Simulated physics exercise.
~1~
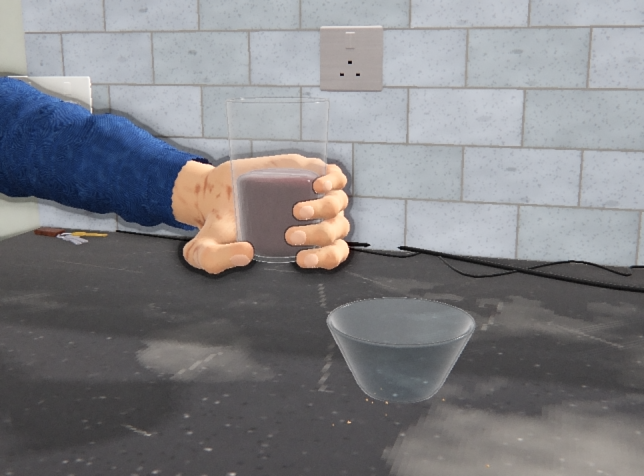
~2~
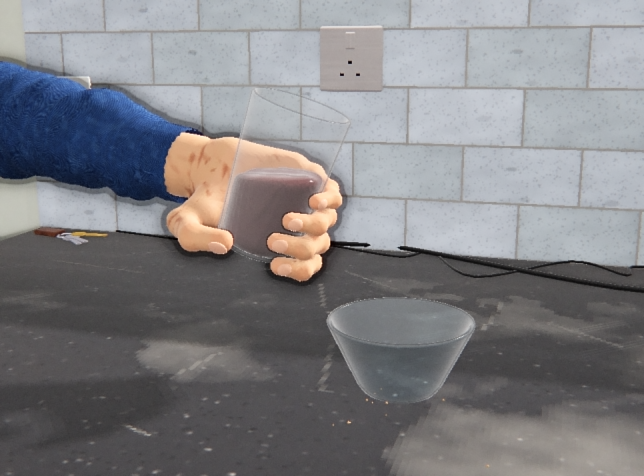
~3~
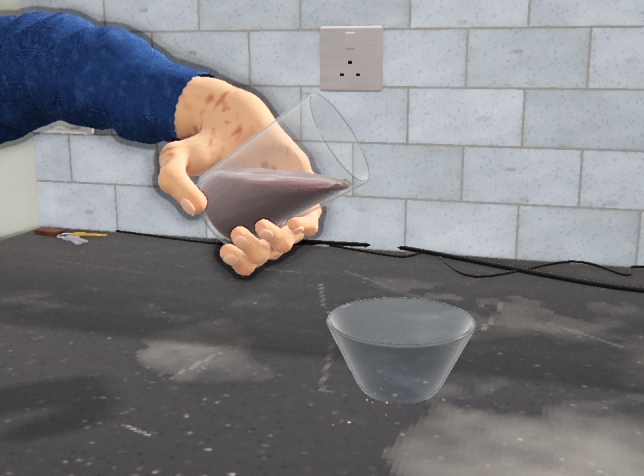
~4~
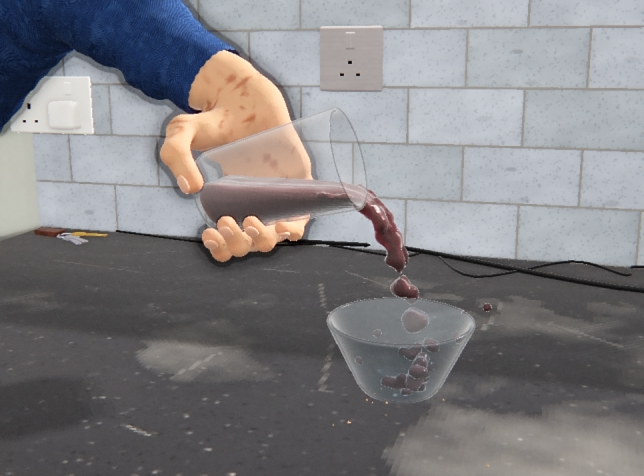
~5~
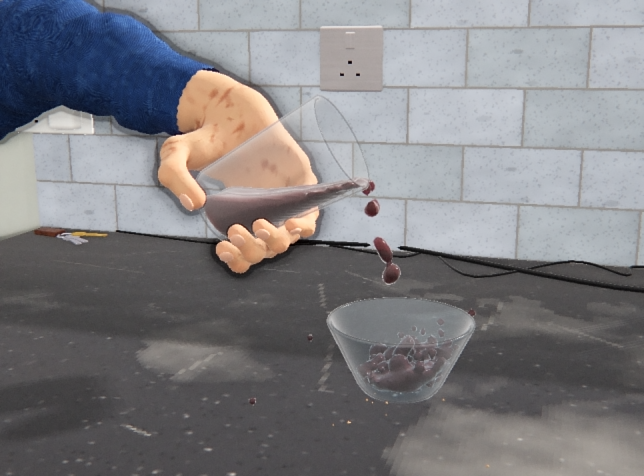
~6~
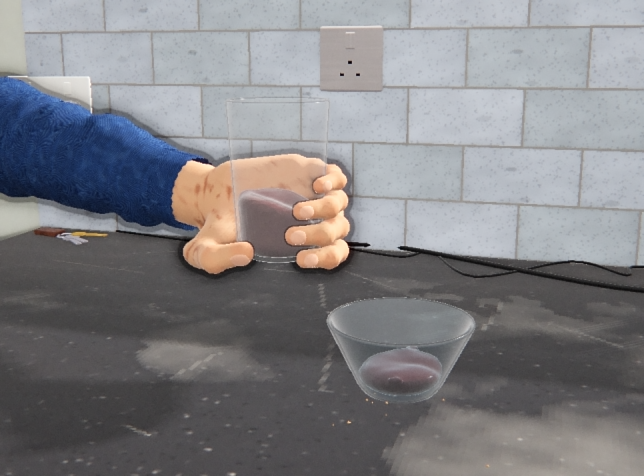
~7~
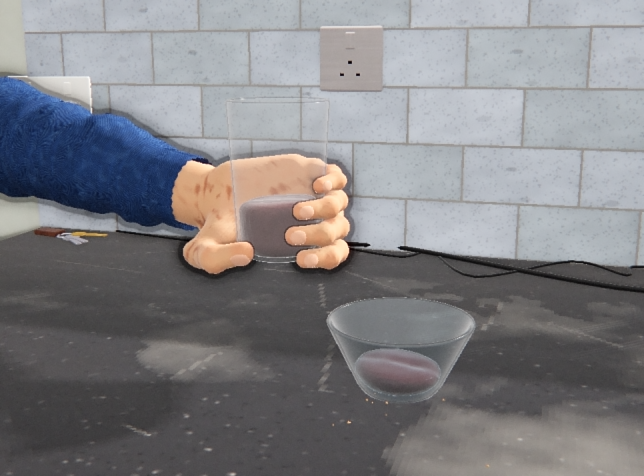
The clip opens with a hand in a blue sleeve holding a clear glass of dull purple-red liquid above a dark worktop, beside a small, empty transparent bowl. The hand lifts slightly and tips the glass to the right, sending the liquid sliding toward the rim. As it tilts further, a dark red stream spills over the lip and drops into the bowl, with stray droplets nearby. The glass then begins to tip back, and the stream breaks into separate blobs. Finally, the glass is upright again, still partly full, while a small pool settles in the bowl.
